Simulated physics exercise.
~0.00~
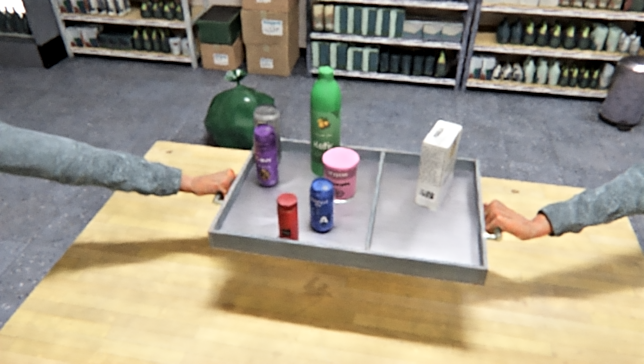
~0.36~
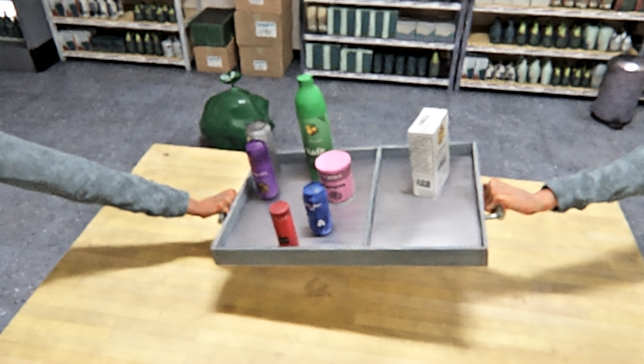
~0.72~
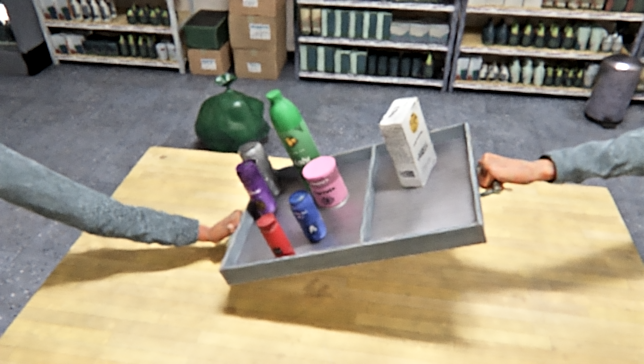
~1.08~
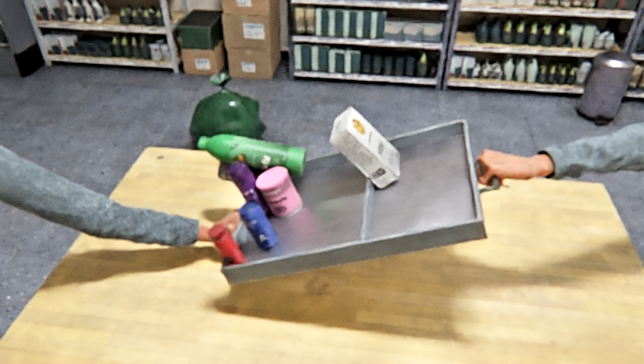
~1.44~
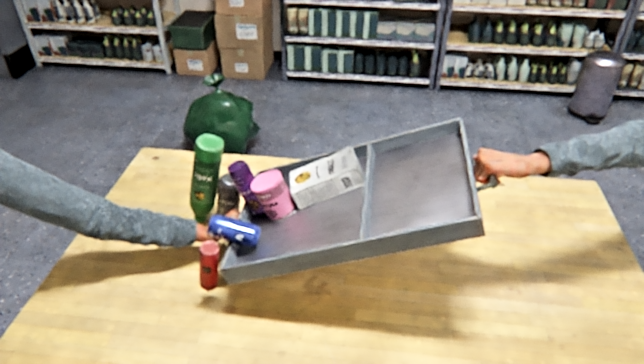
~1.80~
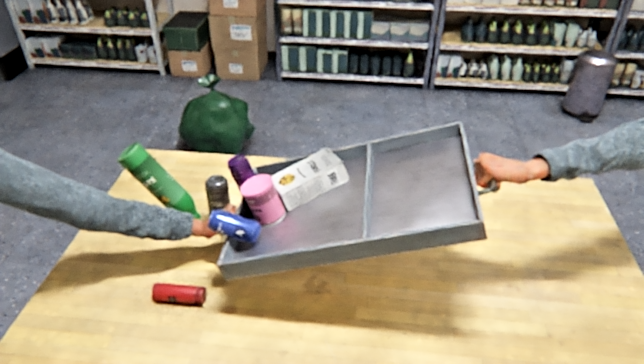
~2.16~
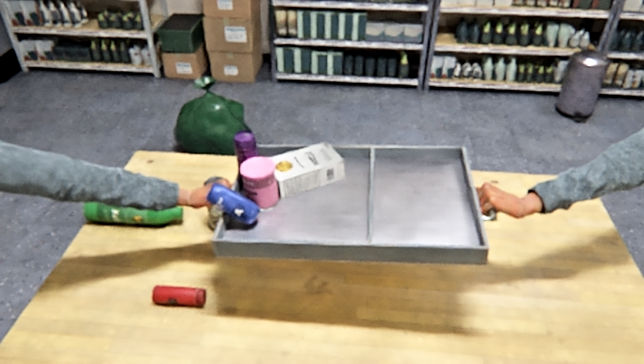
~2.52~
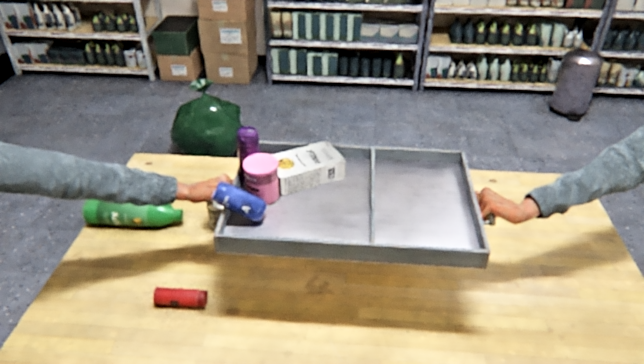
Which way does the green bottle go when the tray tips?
The green bottle moves to the left, going over the tray's left side and ending up lying on the table.
